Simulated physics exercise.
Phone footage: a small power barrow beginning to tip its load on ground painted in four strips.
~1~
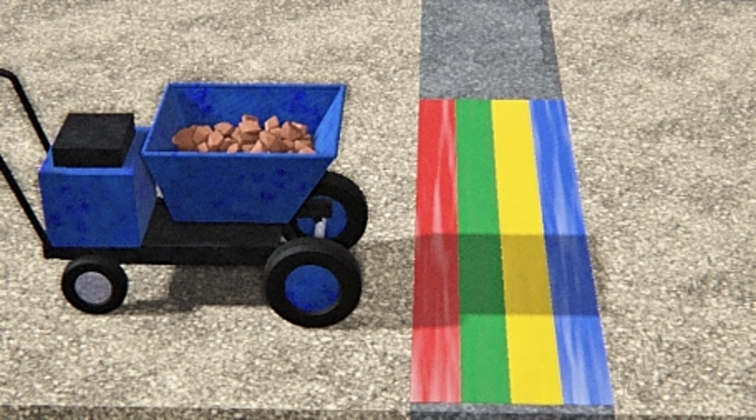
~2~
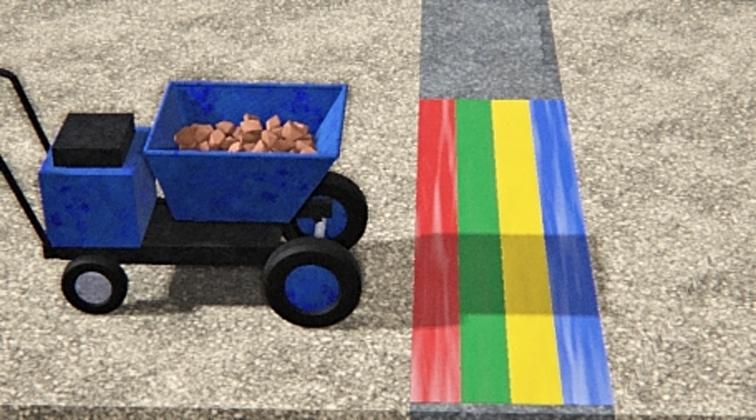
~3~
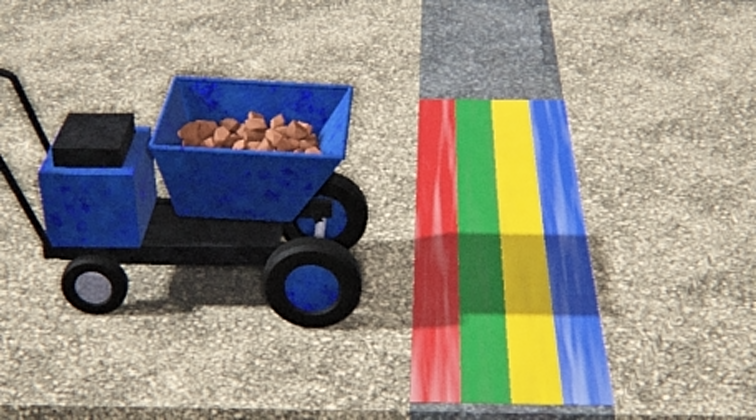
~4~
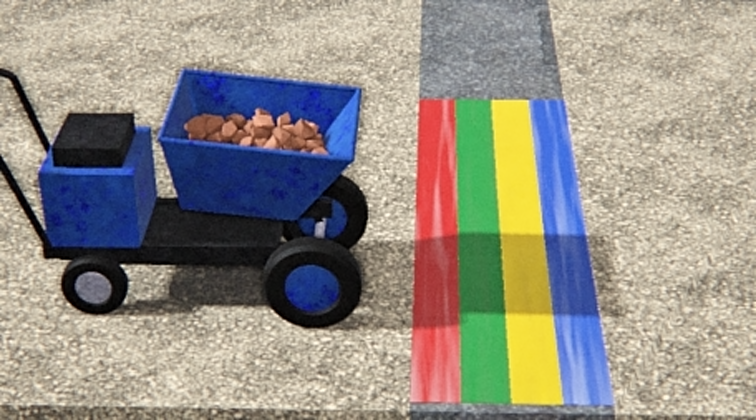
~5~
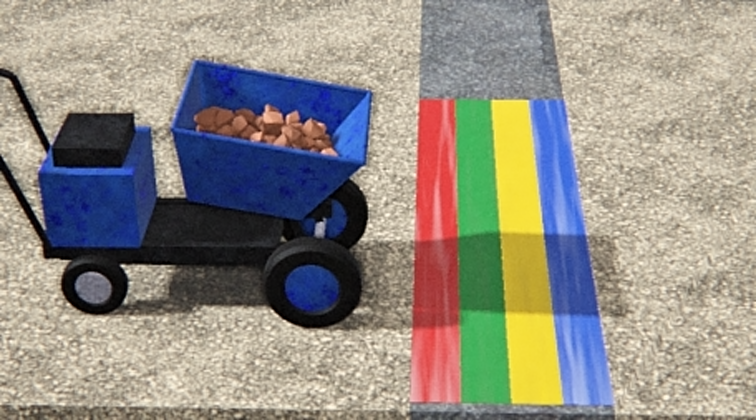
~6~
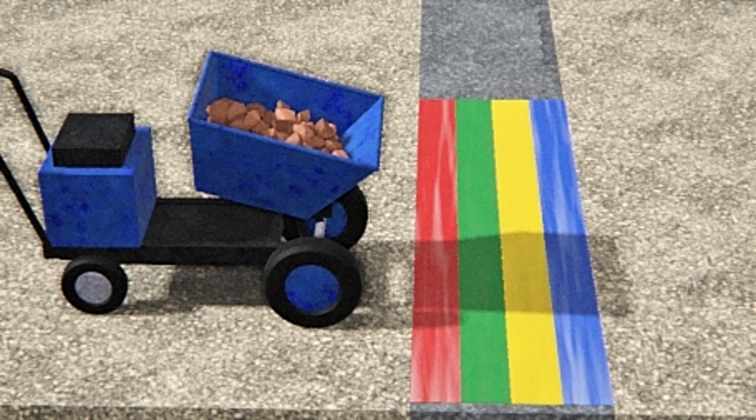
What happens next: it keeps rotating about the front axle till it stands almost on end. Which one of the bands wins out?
Green wins out.
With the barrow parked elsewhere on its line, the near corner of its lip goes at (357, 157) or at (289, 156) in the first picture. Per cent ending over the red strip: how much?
About 0 per cent first, about 40 per cent second.
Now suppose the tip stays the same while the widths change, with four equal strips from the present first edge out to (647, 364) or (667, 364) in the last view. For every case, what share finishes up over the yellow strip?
About 30 % and 30 %.
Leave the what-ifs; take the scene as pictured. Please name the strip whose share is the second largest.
That would be the strip in yellow, in second.
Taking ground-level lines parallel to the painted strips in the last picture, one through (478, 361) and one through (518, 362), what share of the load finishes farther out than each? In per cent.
80 and 40 in a hundred.
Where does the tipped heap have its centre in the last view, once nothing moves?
Roughly at pixel (503, 283).
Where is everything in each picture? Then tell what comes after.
The first frame shows lip of the skip at (335, 157), level; top of the load at (250, 155), lumps of rubble; red strip at (436, 356); green strip at (485, 357); yellow strip at (533, 357); blue strip at (582, 358).
The second frame shows lip of the skip at (337, 157), level; top of the load at (252, 154).
The third frame shows lip of the skip at (342, 158), tipped barely; top of the load at (256, 152).
The fourth frame shows lip of the skip at (351, 160), tipped a little; top of the load at (247, 144).
The fifth frame shows lip of the skip at (363, 164), tipped a little; top of the load at (238, 127).
The sixth frame shows lip of the skip at (376, 169), tipped clearly; top of the load at (240, 136); red strip at (436, 356); green strip at (485, 357); yellow strip at (533, 357); blue strip at (582, 358).
Soon after the last picture, skip tipped steeply; all in the skip.
A little later, skip tipped right over; nearly all in the skip; a stray few over the green strip.
Later still, skip tipped right over; about a third in the skip; about a quarter over the green strip; about a quarter over the yellow strip; a small part over the blue strip; a small part off the paint.
By the end, skip tipped right over; a small part over the red strip; about half over the green strip; about a third over the yellow strip; a small part over the blue strip; a small part off the paint.
